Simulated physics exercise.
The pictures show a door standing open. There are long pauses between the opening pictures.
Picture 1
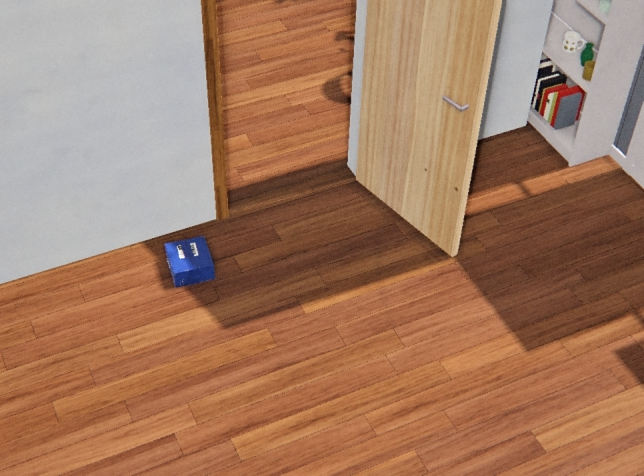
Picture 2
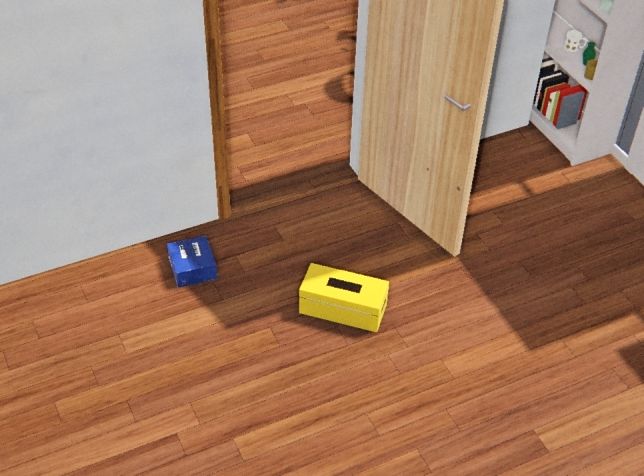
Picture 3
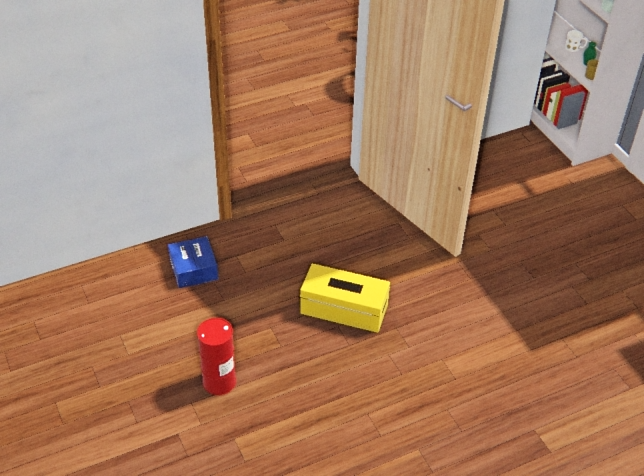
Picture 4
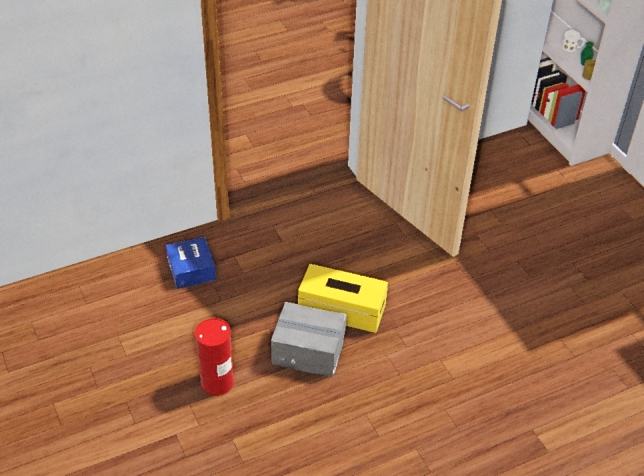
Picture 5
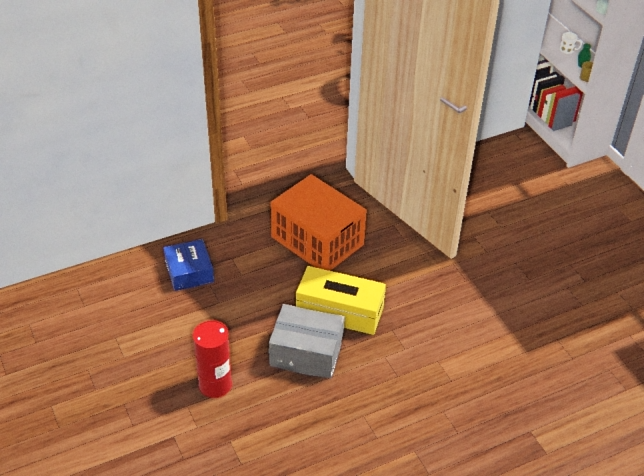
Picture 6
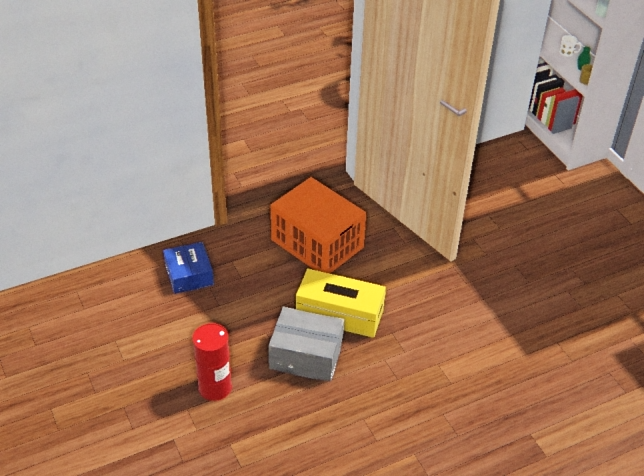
A yellow toolbox, red canister, grey box and orange chest appear in turn near a still, open door.
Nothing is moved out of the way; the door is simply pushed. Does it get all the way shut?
In the end the door is blocked.
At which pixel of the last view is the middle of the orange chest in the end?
Near (289, 224).
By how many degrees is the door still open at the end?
About 55°.
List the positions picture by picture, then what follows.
The first picture shows door wide open and still.
The second picture shows door wide open and still; blue parcel (192, 261).
The third picture shows door wide open and still; yellow toolbox (345, 298).
The fourth picture shows door wide open and still; red canister (215, 358); blue parcel (191, 263).
The fifth picture shows door wide open and still; grey box (307, 341); yellow toolbox (341, 300).
The sixth picture shows door wide open and still; orange chest (318, 226); red canister (213, 363).
Then, 0.60 s on from there, open by 90°.
Then, 1.00 s on from there, open by 69°.
Then, 1.30 s on from there, open by 61°; orange chest shifted a little near (303, 225).
Then, 1.80 s on from there, open by 55°; orange chest shifted a little near (293, 224).
In the end, open by 53°; moved from the start, orange chest; the other 4 unmoved. At the end, from the last picture's camera, orange chest near (289, 224).
